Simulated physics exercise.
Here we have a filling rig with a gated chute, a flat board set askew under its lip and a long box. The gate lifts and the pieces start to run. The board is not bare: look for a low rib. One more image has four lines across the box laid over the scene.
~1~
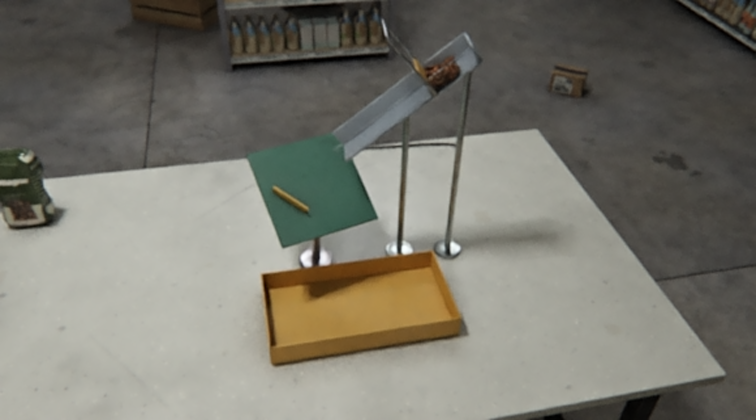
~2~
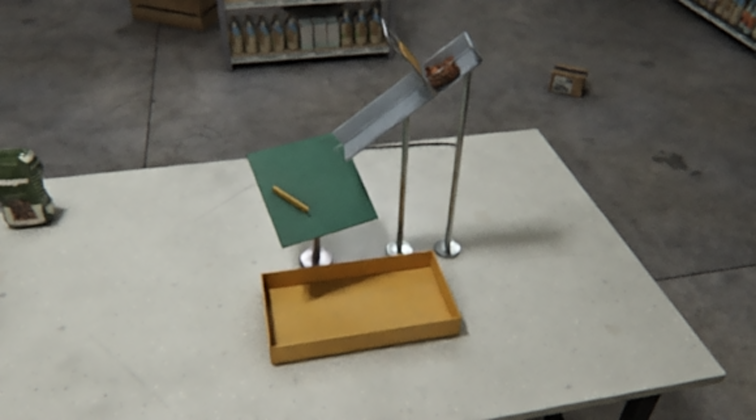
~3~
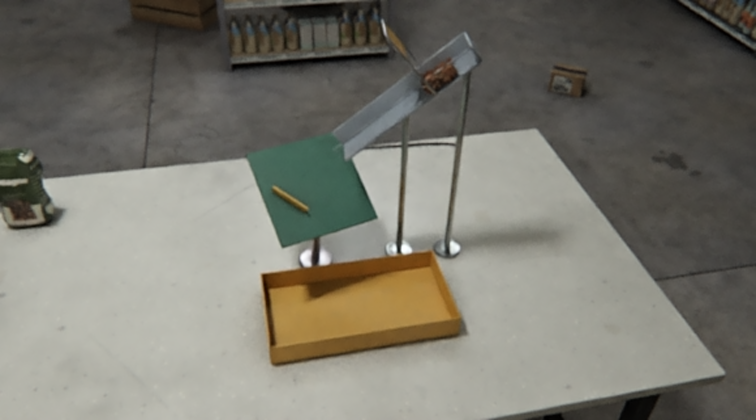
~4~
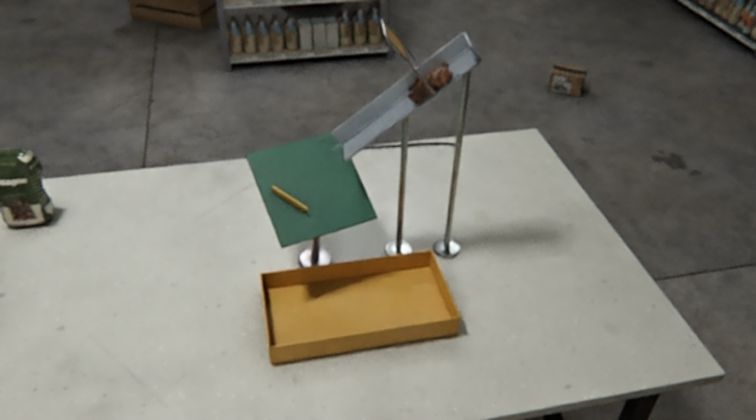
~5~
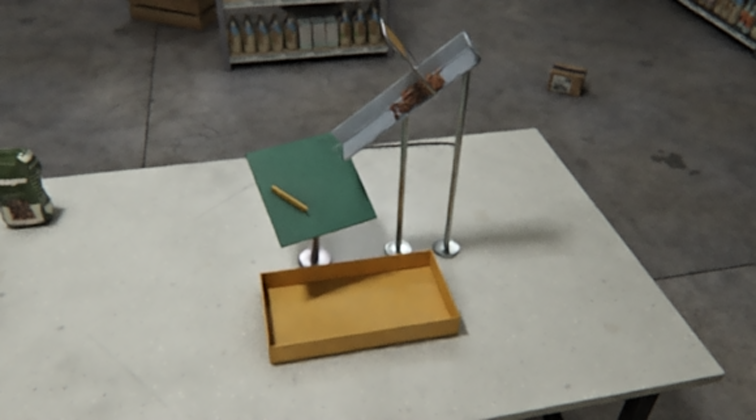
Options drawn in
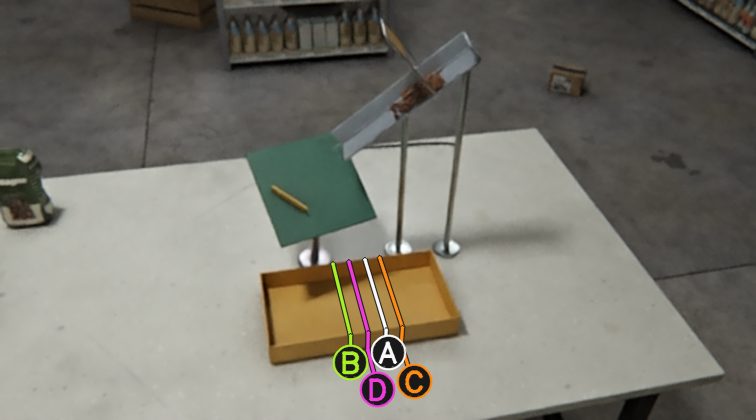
On a pale table in a workshop, a cluster of small brown pieces slides slowly partway down a sloping metal chute, above a tilted green board with a short yellowish rib and an empty orange-yellow box.
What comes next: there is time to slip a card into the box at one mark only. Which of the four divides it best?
The best line is B.
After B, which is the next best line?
That is line D.
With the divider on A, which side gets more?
More lands on the left.
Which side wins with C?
More lands on the left.
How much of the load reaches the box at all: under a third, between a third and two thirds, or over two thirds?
It is over two thirds.
On the marked copy, line A crosses the front rim at (385, 329); line B crosses the front rim at (350, 334); line C crosses the front rim at (402, 326); line D crosses the front rim at (368, 331).
For line A, of what is caught, nearly all on the left of the divider, a stray few on the right.
For line B, of what is caught, about a third on the left of the divider, about two thirds on the right.
For line C, of what is caught, all on the left of the divider, none on the right.
For line D, of what is caught, most on the left of the divider, a small part on the right.
